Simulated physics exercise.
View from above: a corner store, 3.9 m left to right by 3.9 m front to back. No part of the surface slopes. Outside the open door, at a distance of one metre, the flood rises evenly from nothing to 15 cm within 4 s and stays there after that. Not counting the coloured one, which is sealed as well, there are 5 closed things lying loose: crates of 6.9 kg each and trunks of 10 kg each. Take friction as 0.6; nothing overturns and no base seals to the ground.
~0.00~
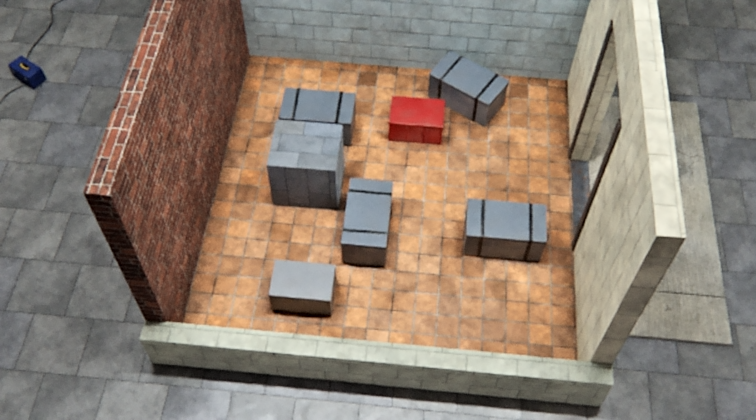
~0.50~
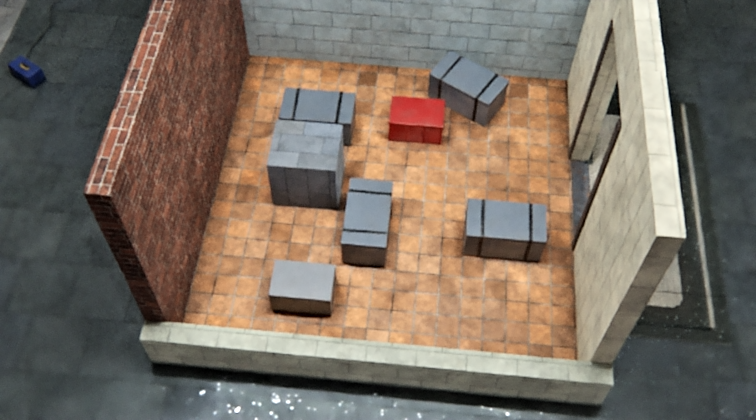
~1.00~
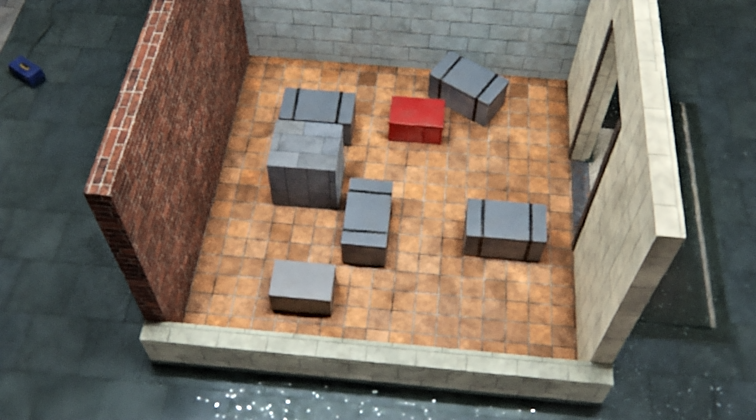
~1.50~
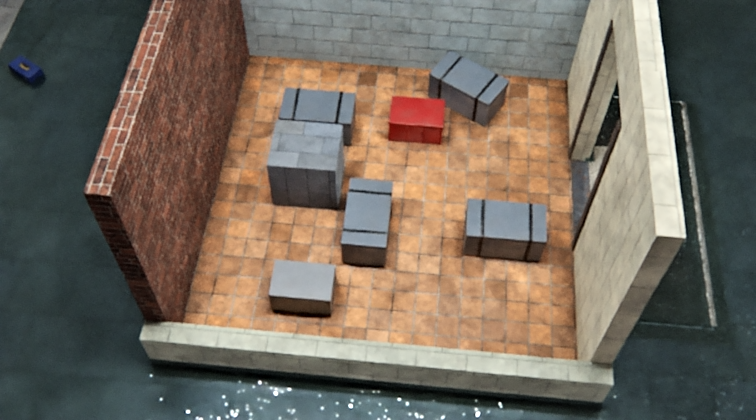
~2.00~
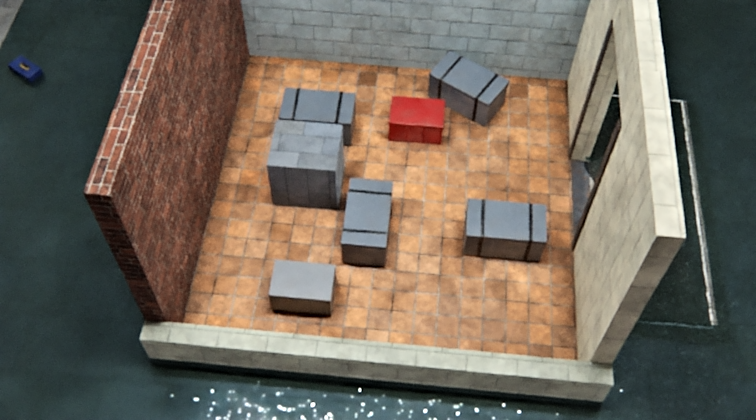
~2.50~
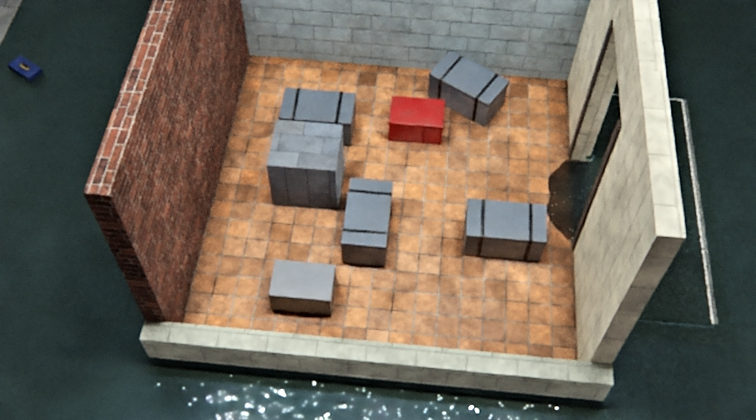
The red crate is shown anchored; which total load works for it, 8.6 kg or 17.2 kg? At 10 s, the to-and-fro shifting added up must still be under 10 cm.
My guess is only the heavier amount suffices.
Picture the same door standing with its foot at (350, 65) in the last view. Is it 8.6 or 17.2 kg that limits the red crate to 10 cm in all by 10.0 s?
With that change, you need the heavier one.
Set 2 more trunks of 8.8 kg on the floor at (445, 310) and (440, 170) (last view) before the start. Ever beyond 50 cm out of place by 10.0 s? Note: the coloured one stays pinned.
In that order: Within it, beyond it.
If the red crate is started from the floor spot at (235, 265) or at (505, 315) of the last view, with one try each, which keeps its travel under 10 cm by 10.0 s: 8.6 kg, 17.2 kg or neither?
Log: Try 1 the heavier pick is required; try 2 the lighter pick works.
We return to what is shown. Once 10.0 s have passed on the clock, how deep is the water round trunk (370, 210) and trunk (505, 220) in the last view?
Around 6 cm and 3 cm.
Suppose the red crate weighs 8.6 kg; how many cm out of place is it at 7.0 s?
Around 60 centimetres out of place.
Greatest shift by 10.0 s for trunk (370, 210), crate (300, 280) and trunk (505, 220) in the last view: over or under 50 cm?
The three come out further, further, further, in that order.
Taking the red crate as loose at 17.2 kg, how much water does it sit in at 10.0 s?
Depth: Approx. 5 cm.
After 3.5 s the red crate would be 0 cm from its start with 8.6 kg and 0 cm from its start with 17.2 kg; 0 cm of water round it then.
After 4.5 s the red crate would be 0 cm from its start with 8.6 kg and 0 cm from its start with 17.2 kg; 2 cm of water round it then.
After 7.0 s the red crate would be 66 cm from its start with 8.6 kg and 0 cm from its start with 17.2 kg; 4 cm of water round it then.
After 10.0 s the red crate would be 124 cm from its start with 8.6 kg and 0 cm from its start with 17.2 kg; 5 cm of water round it then.
